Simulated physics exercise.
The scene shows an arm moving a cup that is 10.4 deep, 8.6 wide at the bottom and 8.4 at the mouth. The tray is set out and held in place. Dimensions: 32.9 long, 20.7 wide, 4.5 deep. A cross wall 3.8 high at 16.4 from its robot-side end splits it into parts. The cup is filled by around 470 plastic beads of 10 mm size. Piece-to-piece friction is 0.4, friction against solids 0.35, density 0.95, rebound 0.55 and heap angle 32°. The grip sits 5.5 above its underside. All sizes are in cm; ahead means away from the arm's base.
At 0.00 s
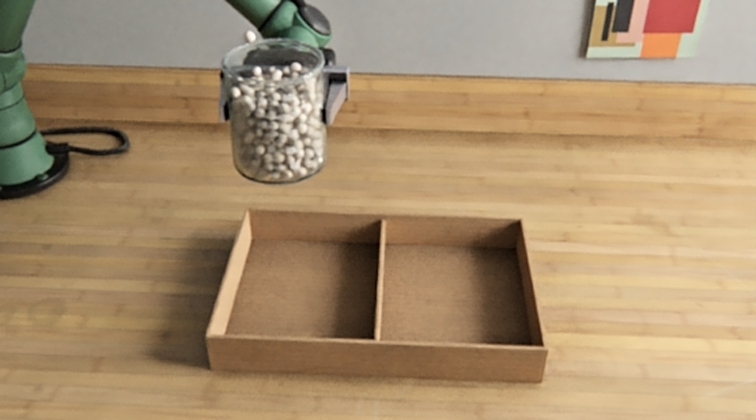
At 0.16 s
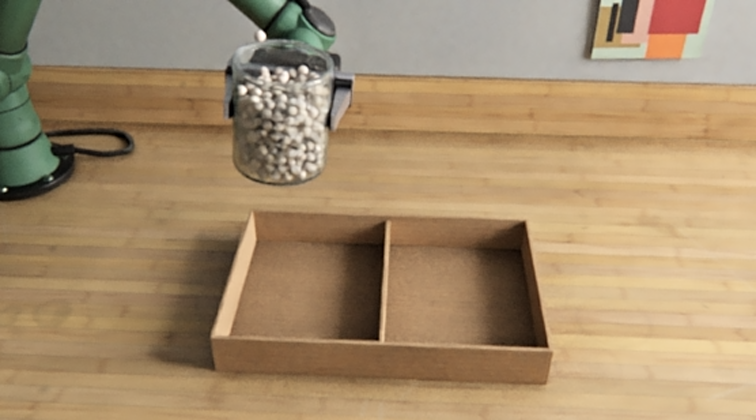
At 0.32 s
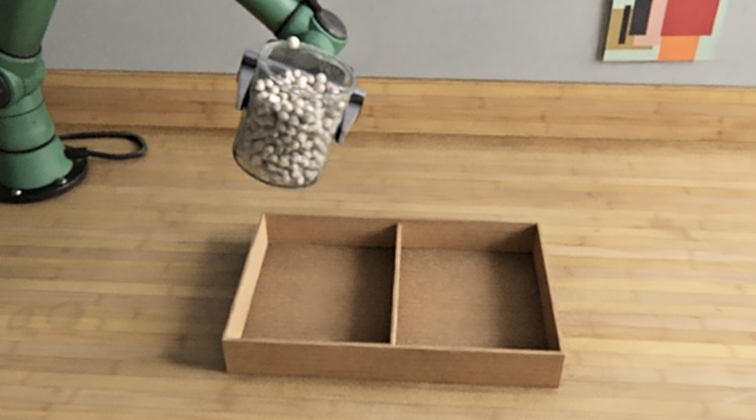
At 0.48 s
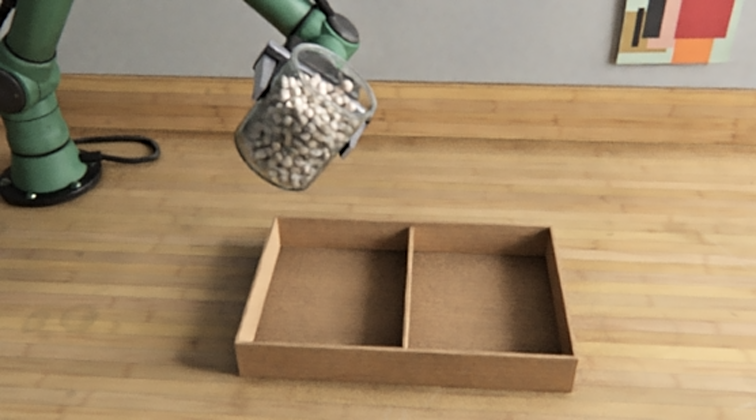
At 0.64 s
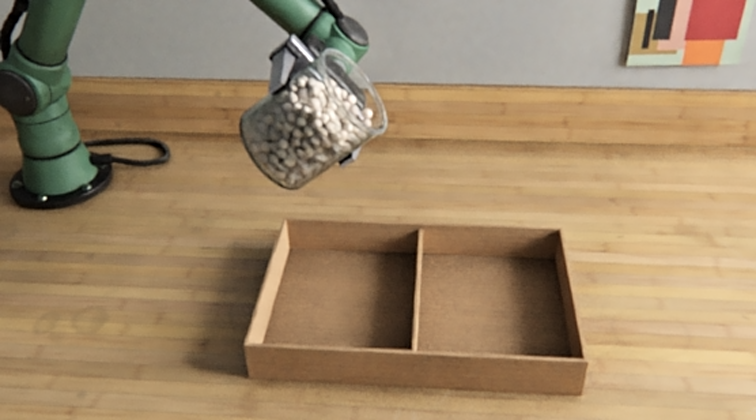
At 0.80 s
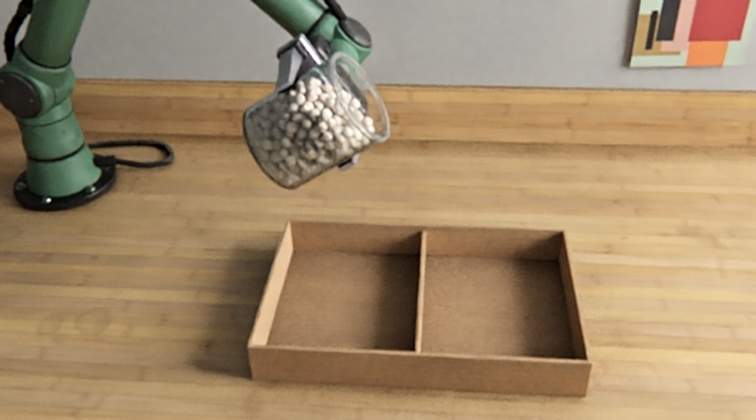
Green robot arm tilting a clear cup of pale beads steadily to the right above an empty, divided brown tray.
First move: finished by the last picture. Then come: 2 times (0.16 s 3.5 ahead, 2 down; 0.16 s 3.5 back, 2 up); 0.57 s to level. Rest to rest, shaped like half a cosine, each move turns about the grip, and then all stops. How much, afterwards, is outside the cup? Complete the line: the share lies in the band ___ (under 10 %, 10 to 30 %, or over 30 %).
The share lies in the band under 10 %.
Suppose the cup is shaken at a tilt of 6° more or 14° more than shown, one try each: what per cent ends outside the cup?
Estimates: 5 % then 15 %.
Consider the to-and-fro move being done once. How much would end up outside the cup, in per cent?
My guess is near 0 per cent.
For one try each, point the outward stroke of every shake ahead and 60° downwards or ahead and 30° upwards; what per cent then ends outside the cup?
First try some 0 %, second try some 10 %.
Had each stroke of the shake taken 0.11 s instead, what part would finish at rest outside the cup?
Then about 10 per cent.
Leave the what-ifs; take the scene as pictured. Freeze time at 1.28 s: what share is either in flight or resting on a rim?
About 0 %.
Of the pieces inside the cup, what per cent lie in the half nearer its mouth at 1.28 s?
Mouth half share: Roughly 35 %.
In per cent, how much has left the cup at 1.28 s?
About 0 in a hundred parts are out by then.
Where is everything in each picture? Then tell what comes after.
The first frame shows cup middle at (277, 113), level; upper third of the load around (277, 98), from x 235 to 320, top at y 35; 470 in the cup.
The second frame shows cup middle at (281, 114), tilted 5° forward; upper third of the load around (281, 99), from x 240 to 320, top at y 35.
The third frame shows cup middle at (292, 117), tilted 20° forward; upper third of the load around (289, 102), from x 240 to 340, top at y 45.
The fourth frame shows cup middle at (304, 120), tilted 37° forward; upper third of the load around (297, 106), from x 245 to 355, top at y 80.
The fifth frame shows cup middle at (312, 122), tilted 52° forward; upper third of the load around (306, 107), from x 250 to 365, top at y 80.
The sixth frame shows cup middle at (315, 123), tilted 57° forward; upper third of the load around (307, 108), from x 255 to 370, top at y 80; 470 in the cup.
After 1.28 s, tilted 57° forward, highest piece 25 above the table; 463 in the cup, 3 in the robot-side part, 3 in the far-side part, 1 in flight or on a rim.
After 1.77 s, tilted 22° forward, highest piece 28 above the table; 459 in the cup, 7 in the far-side part, 4 in the robot-side part.
After 2.21 s, level, highest piece 30 above the table; 459 in the cup, 8 in the far-side part, 3 in the robot-side part.
After 3.26 s, level, highest piece 30 above the table; 459 in the cup, 8 in the far-side part, 3 in the robot-side part.
At rest, 459 in the cup, 8 in the far-side part, 3 in the robot-side part. That is 2 % outside the cup.
